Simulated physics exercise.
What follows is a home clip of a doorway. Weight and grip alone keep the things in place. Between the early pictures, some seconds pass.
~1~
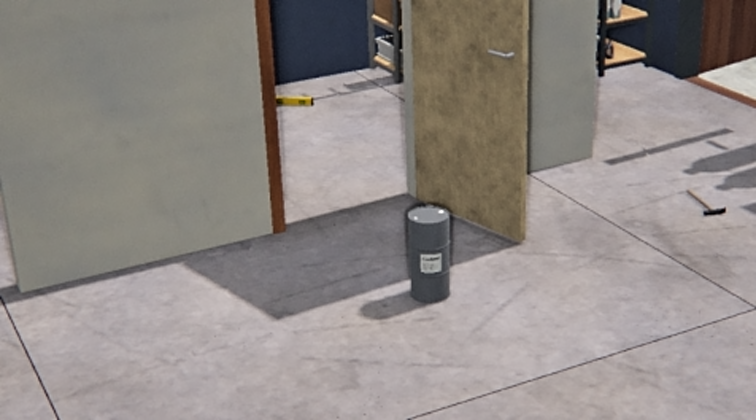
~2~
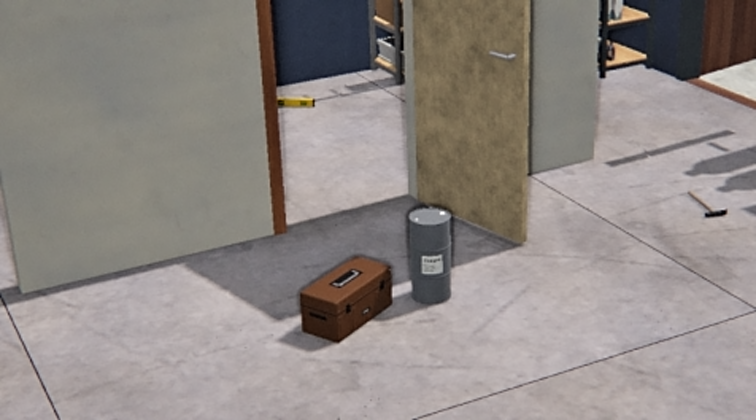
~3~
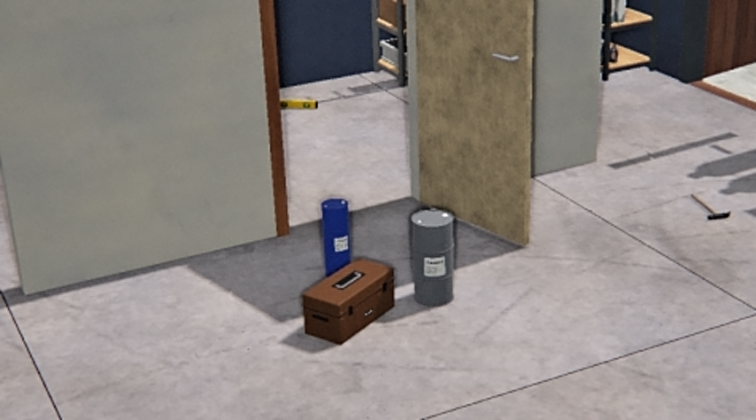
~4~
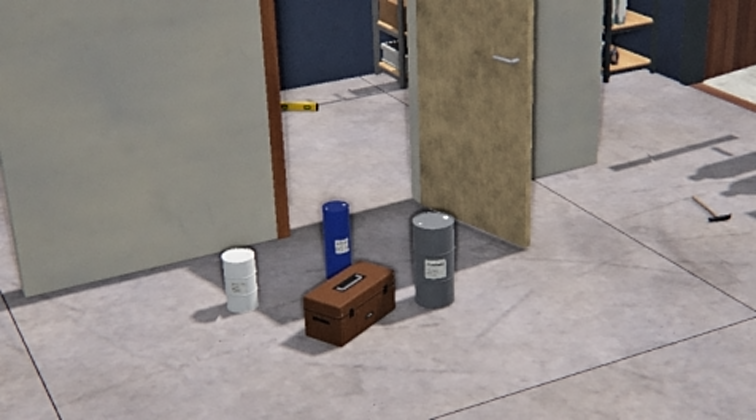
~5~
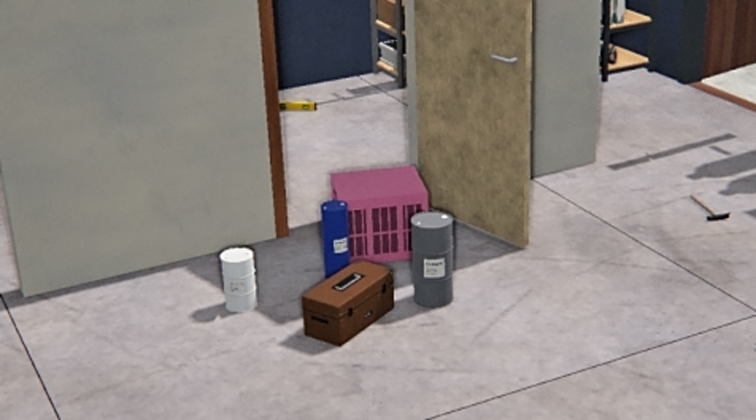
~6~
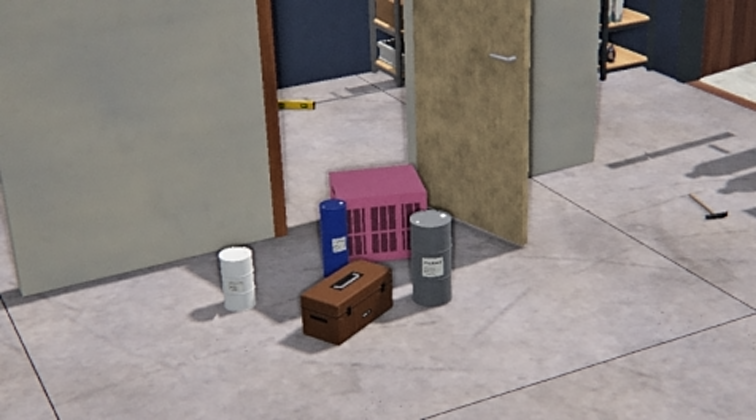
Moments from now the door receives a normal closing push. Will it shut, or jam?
So the door never meets the frame after all.
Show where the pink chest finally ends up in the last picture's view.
Looks like it settles somewhere around (367, 213).
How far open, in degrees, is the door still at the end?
The door ends up some 60° open.
Then, 0.40 s after the last picture, door 93° open.
Then, 0.70 s after the last picture, door 72° open.
Then, 0.90 s after the last picture, door 62° open; pink chest slid a little near (371, 213).
At rest, door 60° open; all 5 in place. Seen from the same camera at the end, pink chest near (367, 213).
